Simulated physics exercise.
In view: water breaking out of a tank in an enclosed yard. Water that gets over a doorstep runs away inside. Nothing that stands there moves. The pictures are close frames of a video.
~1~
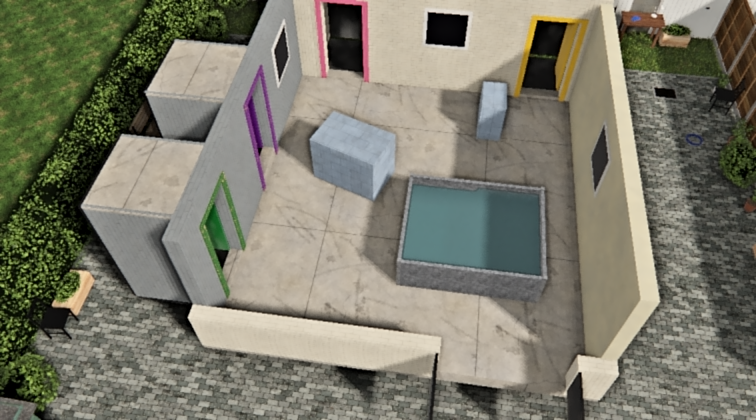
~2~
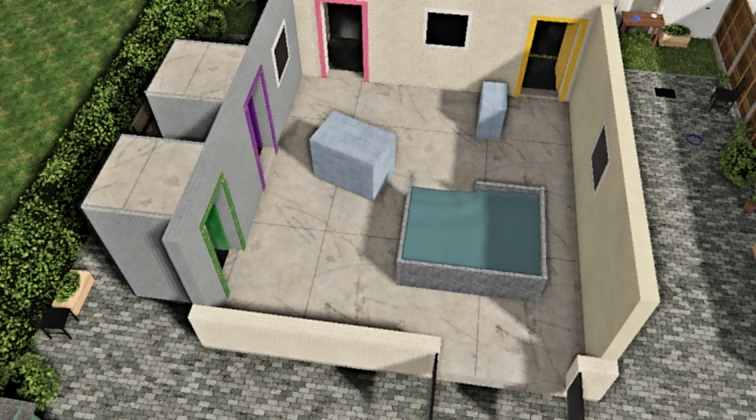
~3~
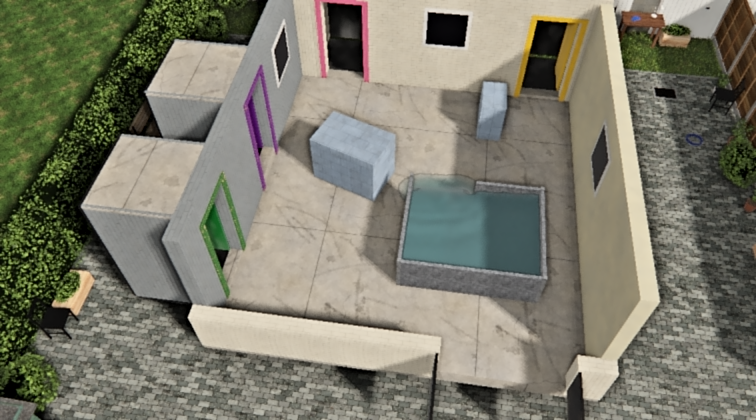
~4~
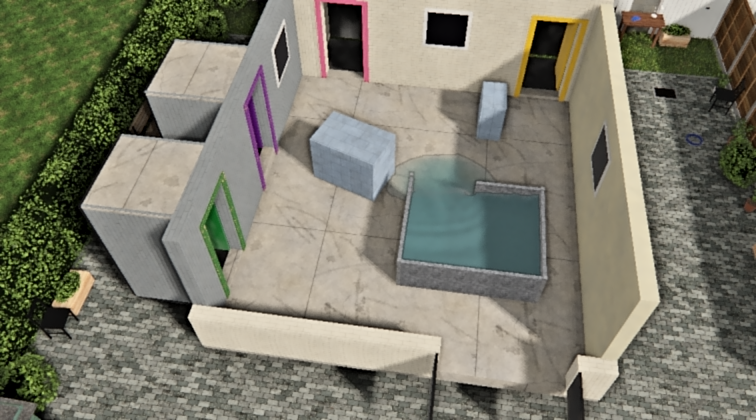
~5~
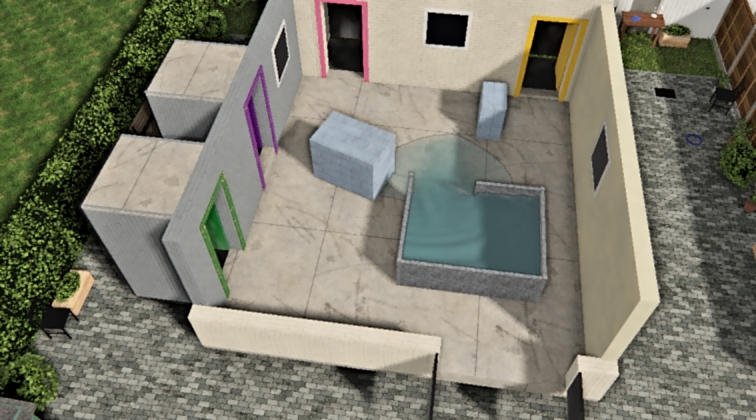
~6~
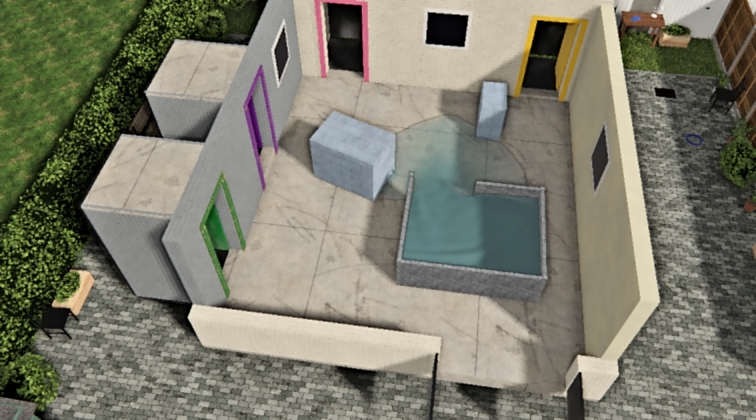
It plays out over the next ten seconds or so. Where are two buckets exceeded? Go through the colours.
The purple door holds within the limit; the green door holds within the limit; the yellow door floods; the pink door floods.
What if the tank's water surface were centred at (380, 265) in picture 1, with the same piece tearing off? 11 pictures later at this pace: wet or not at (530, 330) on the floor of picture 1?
Answer: No water.
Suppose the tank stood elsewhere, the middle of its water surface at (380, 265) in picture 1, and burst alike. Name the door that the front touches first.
I say the purple-painted one.
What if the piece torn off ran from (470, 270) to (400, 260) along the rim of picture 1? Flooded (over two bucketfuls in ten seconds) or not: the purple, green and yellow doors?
The purple one keeps below it, the green one floods, the yellow one lets less in.
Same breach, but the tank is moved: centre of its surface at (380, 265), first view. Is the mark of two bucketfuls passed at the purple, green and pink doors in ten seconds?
One by one: Purple is over; green takes more; pink goes over.
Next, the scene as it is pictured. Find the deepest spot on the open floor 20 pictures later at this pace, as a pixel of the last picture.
Around (301, 81).
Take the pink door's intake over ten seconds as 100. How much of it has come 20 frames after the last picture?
Near 25 in a hundred.
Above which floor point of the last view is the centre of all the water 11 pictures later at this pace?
Around (449, 187).
A moment on, water covers 30 % of the floor; the purple door not reached, the green door not reached, the yellow door not reached, the pink door not reached.
Next, water covers 45 % of the floor; the purple door not reached, the green door not reached, the yellow door wet at the sill, nothing in, the pink door under two buckets in.
Then, water covers 50 % of the floor; the purple door not reached, the green door not reached, the yellow door under two buckets in, the pink door over two buckets in.
Later, water covers 85 % of the floor; the purple door wet at the sill, nothing in, the green door wet at the sill, nothing in, the yellow door over two buckets in, the pink door far over two buckets in.
In the end, water covers 95 % of the floor; the purple door wet at the sill, nothing in, the green door wet at the sill, nothing in, the yellow door over two buckets in, the pink door far over two buckets in.
